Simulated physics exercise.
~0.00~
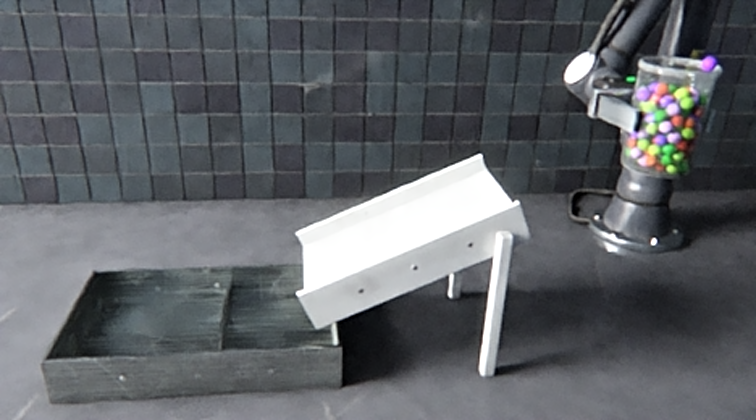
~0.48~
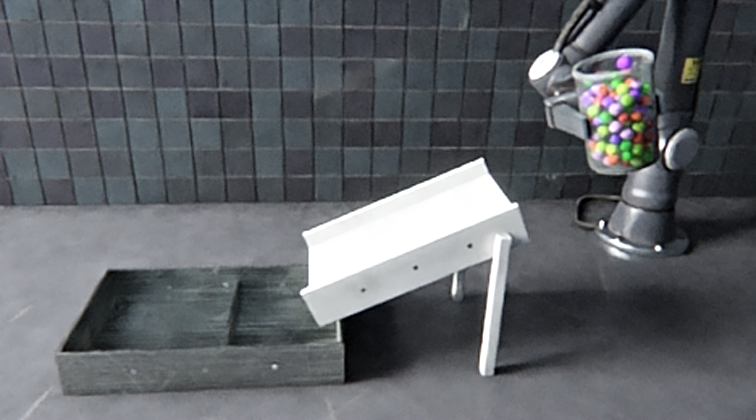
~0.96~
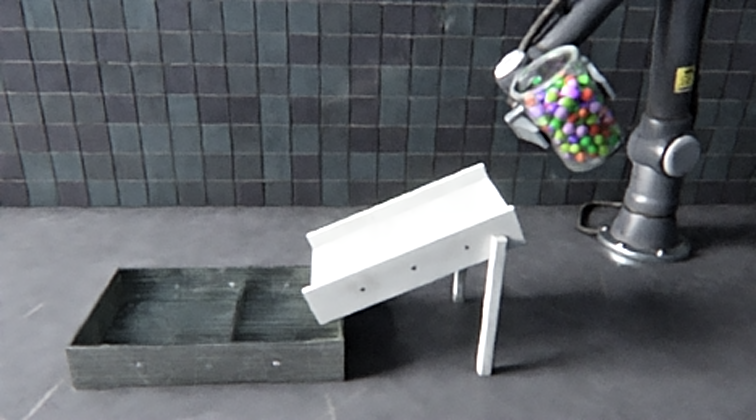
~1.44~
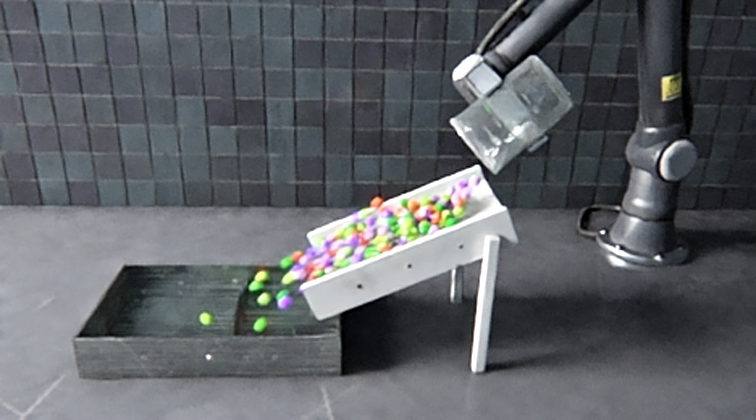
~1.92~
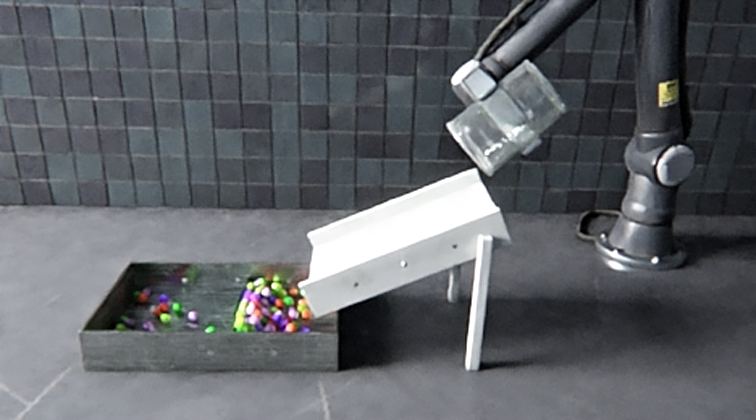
On a dark table, a robot arm tips colourful balls down a white chute into a divided tray.
